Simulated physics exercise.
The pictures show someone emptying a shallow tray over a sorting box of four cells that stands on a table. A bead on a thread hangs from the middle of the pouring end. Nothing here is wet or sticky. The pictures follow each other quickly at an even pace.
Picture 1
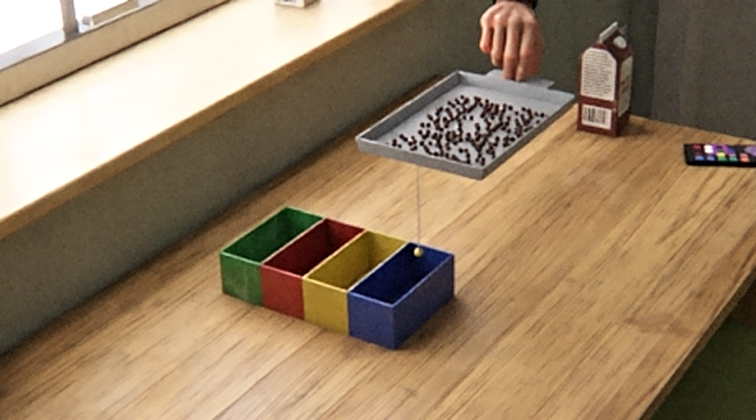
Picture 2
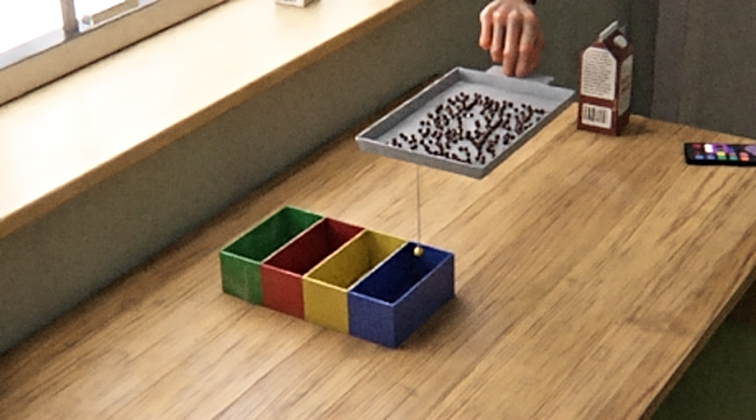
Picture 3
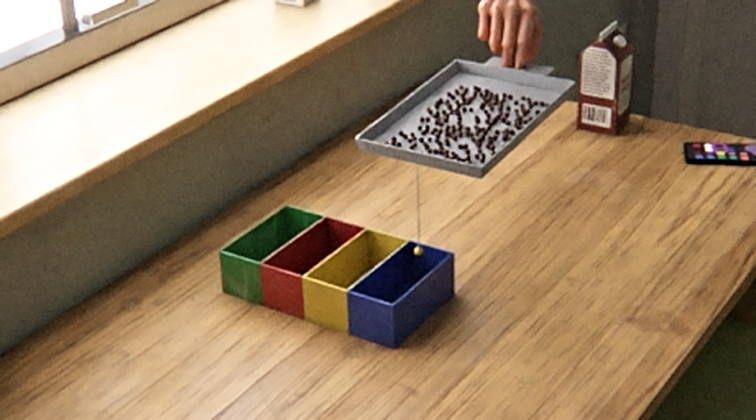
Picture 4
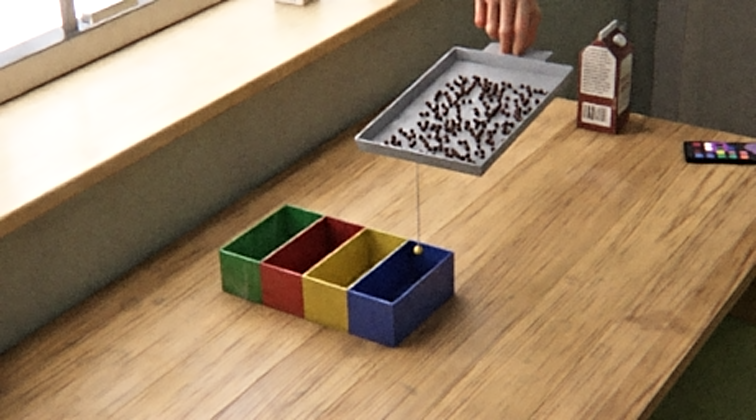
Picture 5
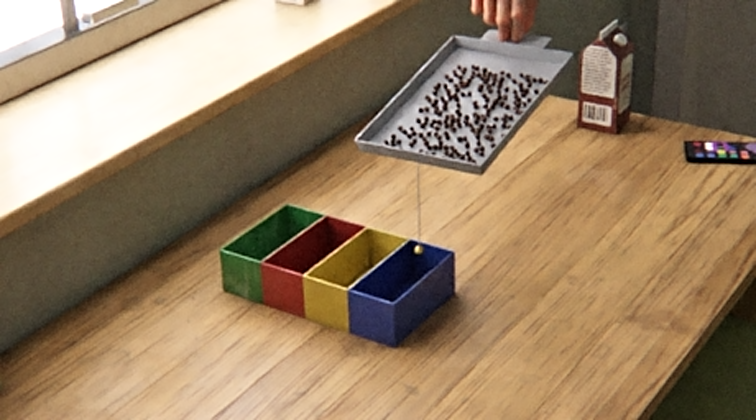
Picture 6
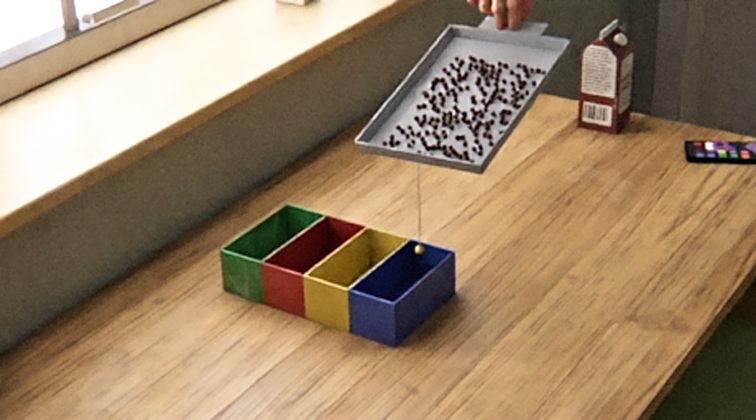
On a wooden table by a window, a hand held a gray tray of small dark berries above a green, red, yellow and blue box, gradually tilting it toward its lower left corner.
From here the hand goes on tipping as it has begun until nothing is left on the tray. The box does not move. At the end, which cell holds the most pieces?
Fullest: The yellow cell.
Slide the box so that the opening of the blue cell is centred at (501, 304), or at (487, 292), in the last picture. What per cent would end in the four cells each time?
Roughly 100 per cent, and 100 per cent.
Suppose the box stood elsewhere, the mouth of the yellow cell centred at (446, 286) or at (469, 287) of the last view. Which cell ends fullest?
The first try: The green cell. The second: The green cell.
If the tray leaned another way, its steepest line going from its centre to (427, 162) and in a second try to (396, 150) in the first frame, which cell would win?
At the first place the blue one, at the second the cell in yellow.
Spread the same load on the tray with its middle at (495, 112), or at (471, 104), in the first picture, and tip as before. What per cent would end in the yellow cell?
In turn 50 and 70 in a hundred.
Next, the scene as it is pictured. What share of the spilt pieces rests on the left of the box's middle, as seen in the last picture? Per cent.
It comes to 10 per cent or so.
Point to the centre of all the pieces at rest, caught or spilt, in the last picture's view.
Roughly at (361, 309).
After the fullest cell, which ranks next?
Second comes the cell in blue.
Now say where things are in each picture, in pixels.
Corners of the pouring end at (359, 137) and (481, 167), level; middle of the load at (461, 132), allspice berries; bead on its thread at (419, 253); green cell at (241, 275); red cell at (283, 288); yellow cell at (326, 302); blue cell at (371, 317), in the first frame.
Corners of the pouring end at (359, 137) and (481, 166), level; middle of the load at (461, 130), in the second frame.
Corners of the pouring end at (359, 137) and (481, 166), tipped barely, lowest at the left corner; middle of the load at (461, 126), in the third frame.
Corners of the pouring end at (358, 138) and (480, 164), tipped a little, lowest at the left corner; middle of the load at (460, 120), in the fourth frame.
Corners of the pouring end at (358, 139) and (479, 163), tipped a little, lowest at the left corner; middle of the load at (459, 114), in the fifth frame.
Corners of the pouring end at (358, 140) and (479, 163), tipped clearly, lowest at the left corner; middle of the load at (457, 110); green cell at (242, 273); red cell at (283, 286); yellow cell at (327, 300); blue cell at (372, 314), in the sixth frame.
Soon after the last picture, tray tipped steeply; nearly all on the tray; a small part falling or outside the box.
A little later, tray tipped right over; most on the tray; a small part in the yellow cell; a stray few in the blue cell; a stray few in the red cell; a small part falling or outside the box.
Later still, tray tipped past a quarter turn; about half in the yellow cell; about a third in the blue cell; a stray few in the red cell; a small part falling or outside the box.
At rest, tray tipped past a quarter turn; about half in the yellow cell; about a third in the blue cell; a stray few in the red cell; none in the green cell; a small part outside the box.
